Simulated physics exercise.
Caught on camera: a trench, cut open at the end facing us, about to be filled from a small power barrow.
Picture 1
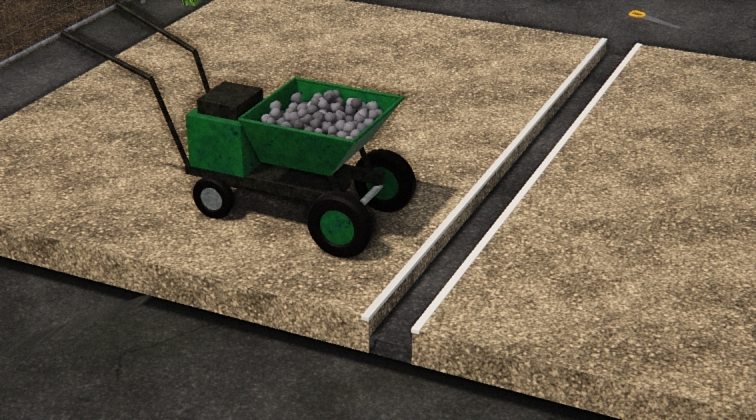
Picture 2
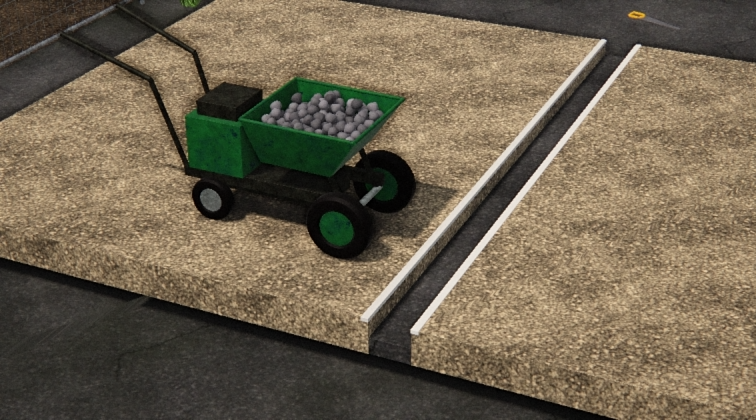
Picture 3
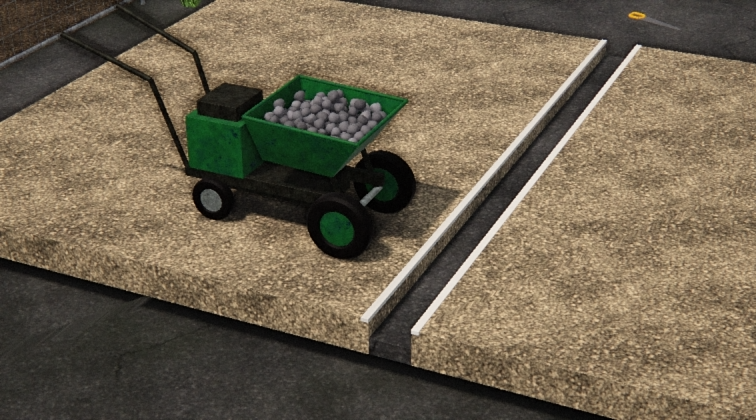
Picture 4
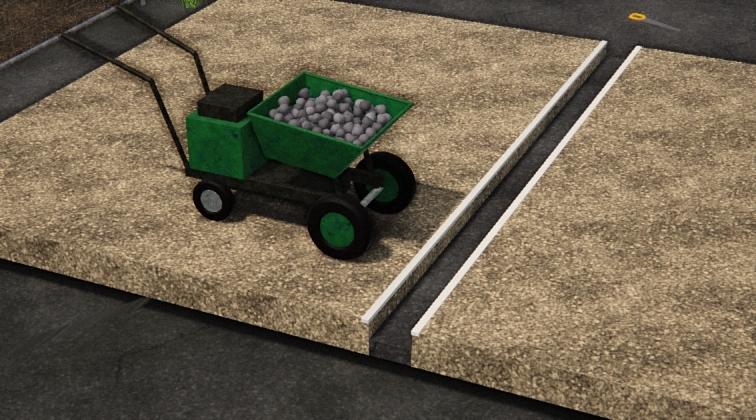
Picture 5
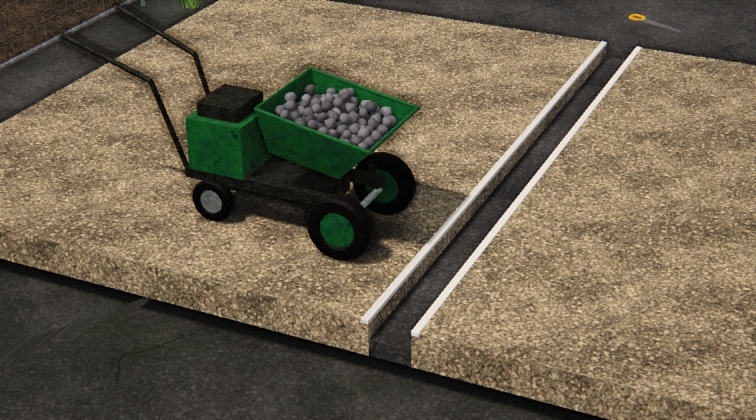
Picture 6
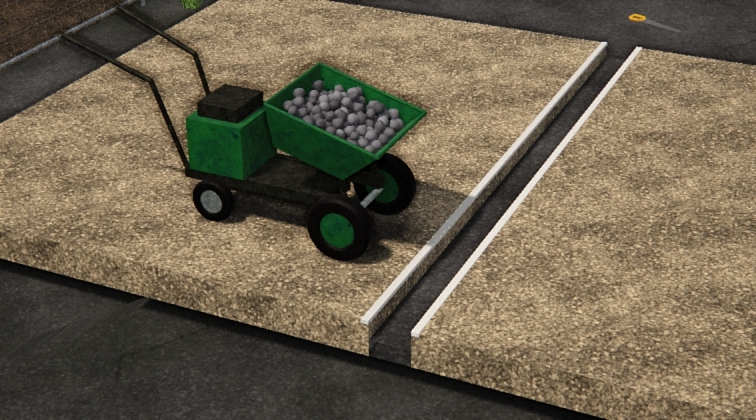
A green power barrow's skip of round grey cobbles gradually tilts forward beside a narrow trench.
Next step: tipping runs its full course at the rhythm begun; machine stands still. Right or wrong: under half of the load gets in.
Right.
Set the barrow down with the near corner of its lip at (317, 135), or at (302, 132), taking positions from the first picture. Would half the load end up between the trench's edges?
In turn: Above a half; above a half.
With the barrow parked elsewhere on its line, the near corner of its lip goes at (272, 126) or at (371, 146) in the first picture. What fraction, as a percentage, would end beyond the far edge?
It comes out near 0 in a hundred for the first and near 90 in a hundred for the second.
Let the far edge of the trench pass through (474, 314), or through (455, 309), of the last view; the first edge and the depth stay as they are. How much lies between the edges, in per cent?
First try: About 90 %; second try: About 60 %.
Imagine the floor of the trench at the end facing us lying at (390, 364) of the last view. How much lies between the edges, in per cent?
It would be close to 30 percent.
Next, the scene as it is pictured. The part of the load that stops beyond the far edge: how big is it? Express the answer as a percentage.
Share of load: Near 70 %.
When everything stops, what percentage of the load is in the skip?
Roughly 0 per cent.
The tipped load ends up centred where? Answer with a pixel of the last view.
Near pixel (493, 259).
Shortly afterwards, skip tipped steeply; the whole lot in the skip.
Next, skip tipped right over; the bulk in the skip; only a few in or heaped over the trench; a little beyond it; a little falling.
Some moments later, skip tipped right over; a little in the skip; near a quarter in or heaped over the trench; near two thirds beyond it.
In the end, skip tipped right over; near a third in or heaped over the trench; near two thirds beyond it.
